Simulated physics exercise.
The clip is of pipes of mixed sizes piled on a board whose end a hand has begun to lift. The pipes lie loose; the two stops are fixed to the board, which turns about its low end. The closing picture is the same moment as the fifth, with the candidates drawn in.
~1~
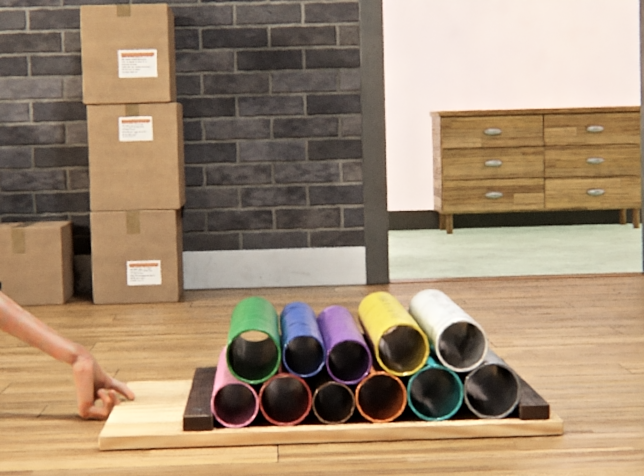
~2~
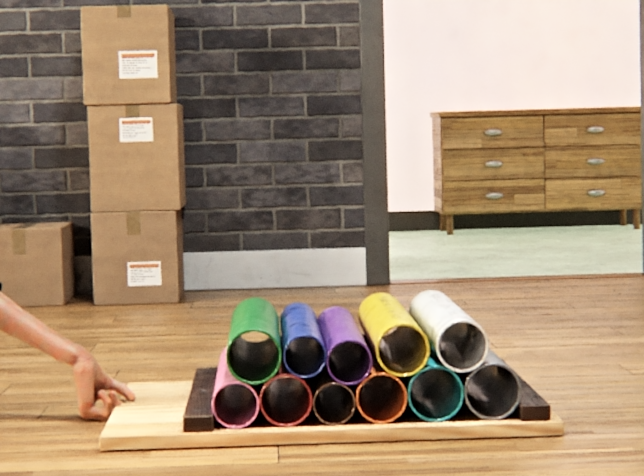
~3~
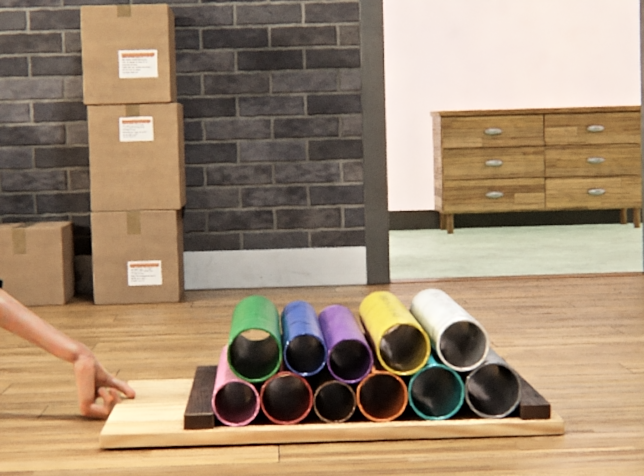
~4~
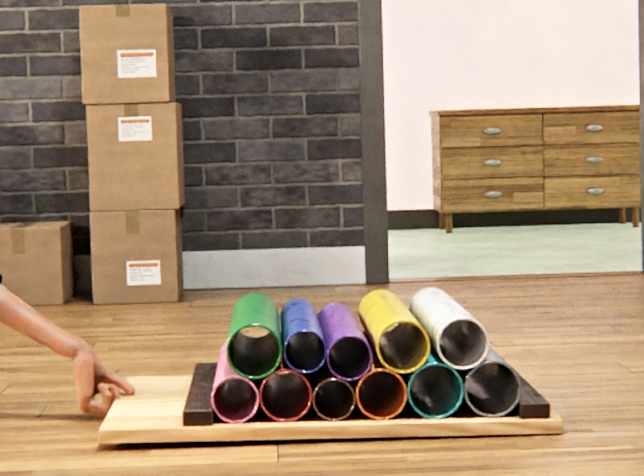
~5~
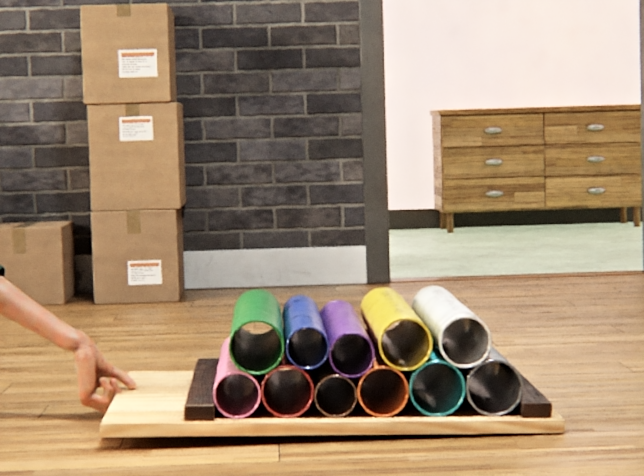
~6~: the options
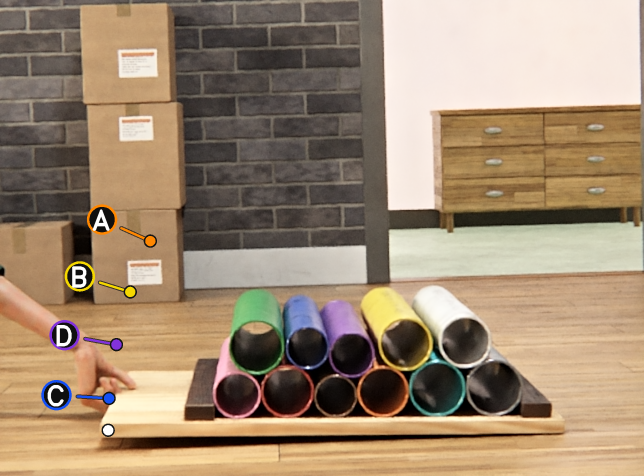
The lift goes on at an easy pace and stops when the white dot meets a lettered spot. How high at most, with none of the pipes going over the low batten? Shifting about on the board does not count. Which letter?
Lift it to A and no more.
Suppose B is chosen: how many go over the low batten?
At B the number is none.
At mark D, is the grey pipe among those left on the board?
Yes.
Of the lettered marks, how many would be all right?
Four of the four.
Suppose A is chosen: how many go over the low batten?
With A, none.
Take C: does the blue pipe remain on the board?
The blue pipe: Yes.
On the copy, A at (150, 241); B at (130, 292); C at (109, 398); D at (117, 344); the white dot at (108, 430).
On A. First, board at 16°.
Then, board at 26°.
Finally, board at 26°, none over the low batten.
By contrast, B none over the low batten; C none over the low batten; D none over the low batten.
